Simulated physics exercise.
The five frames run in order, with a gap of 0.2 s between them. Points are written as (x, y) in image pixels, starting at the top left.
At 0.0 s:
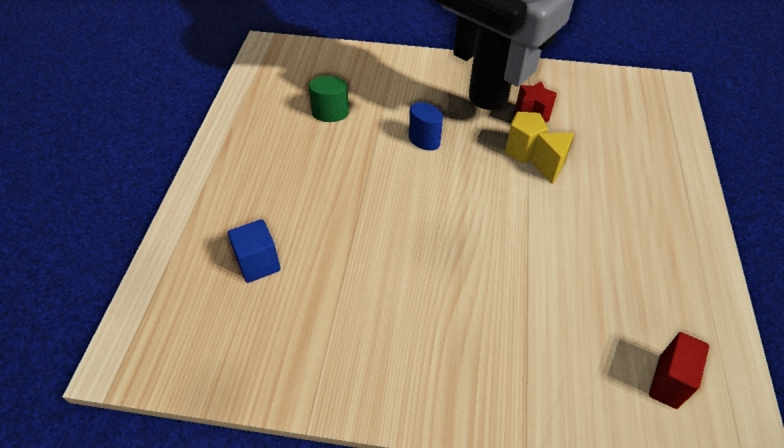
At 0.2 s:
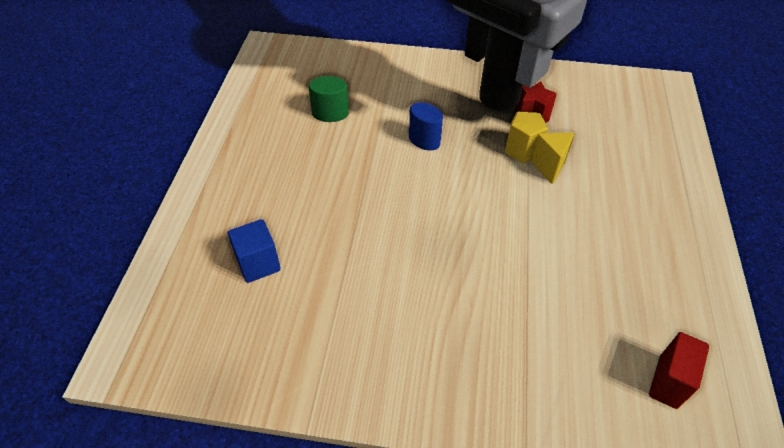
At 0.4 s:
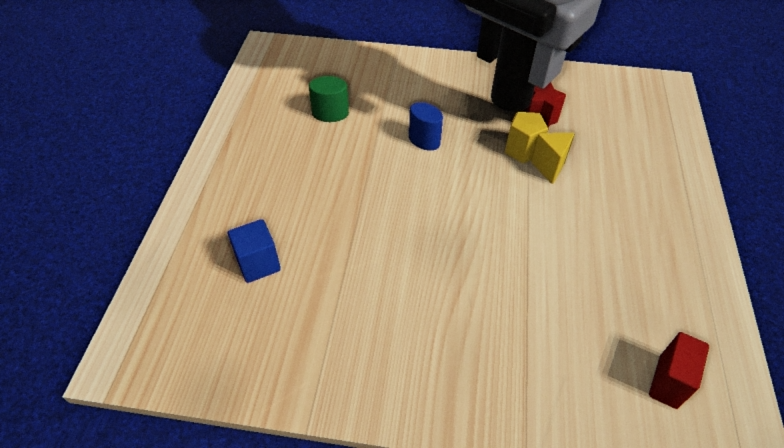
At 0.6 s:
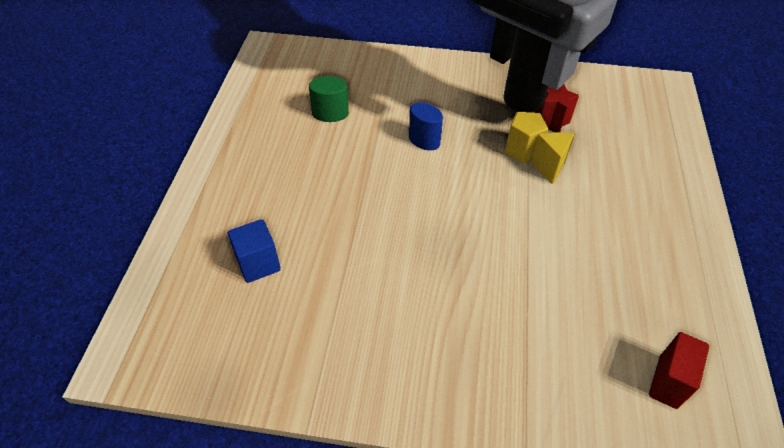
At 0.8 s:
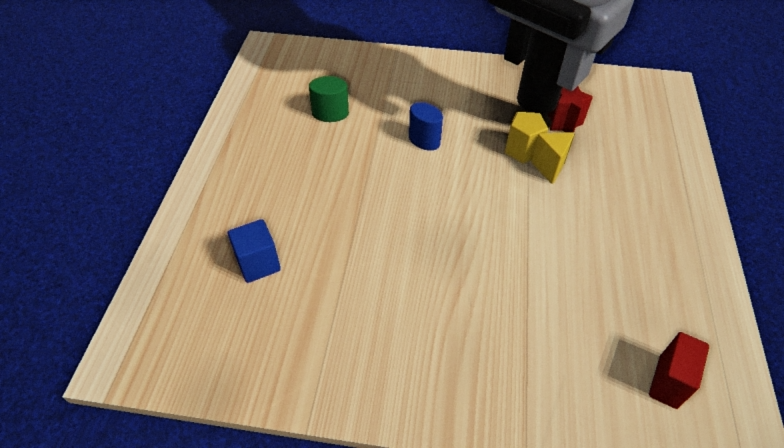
A black robot arm slides right, nudging the red star-shaped block a short way right.
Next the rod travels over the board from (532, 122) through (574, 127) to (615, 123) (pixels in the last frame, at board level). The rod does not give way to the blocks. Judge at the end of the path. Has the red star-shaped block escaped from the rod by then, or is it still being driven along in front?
It rides in front to the end.
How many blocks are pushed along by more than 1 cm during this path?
It should be one.
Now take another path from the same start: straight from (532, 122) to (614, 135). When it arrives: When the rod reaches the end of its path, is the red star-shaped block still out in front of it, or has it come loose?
It remains before the rod.
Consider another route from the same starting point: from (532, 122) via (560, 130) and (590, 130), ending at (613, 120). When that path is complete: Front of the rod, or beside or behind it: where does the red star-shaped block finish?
I'd say the red star-shaped block is still out in front of the rod at the end.
On the path given first. Halfway along, rod (581, 107); red star-shaped block (619, 99).
At the end, rod (622, 103); yellow pentagonal block in place; red star-shaped block (661, 96).
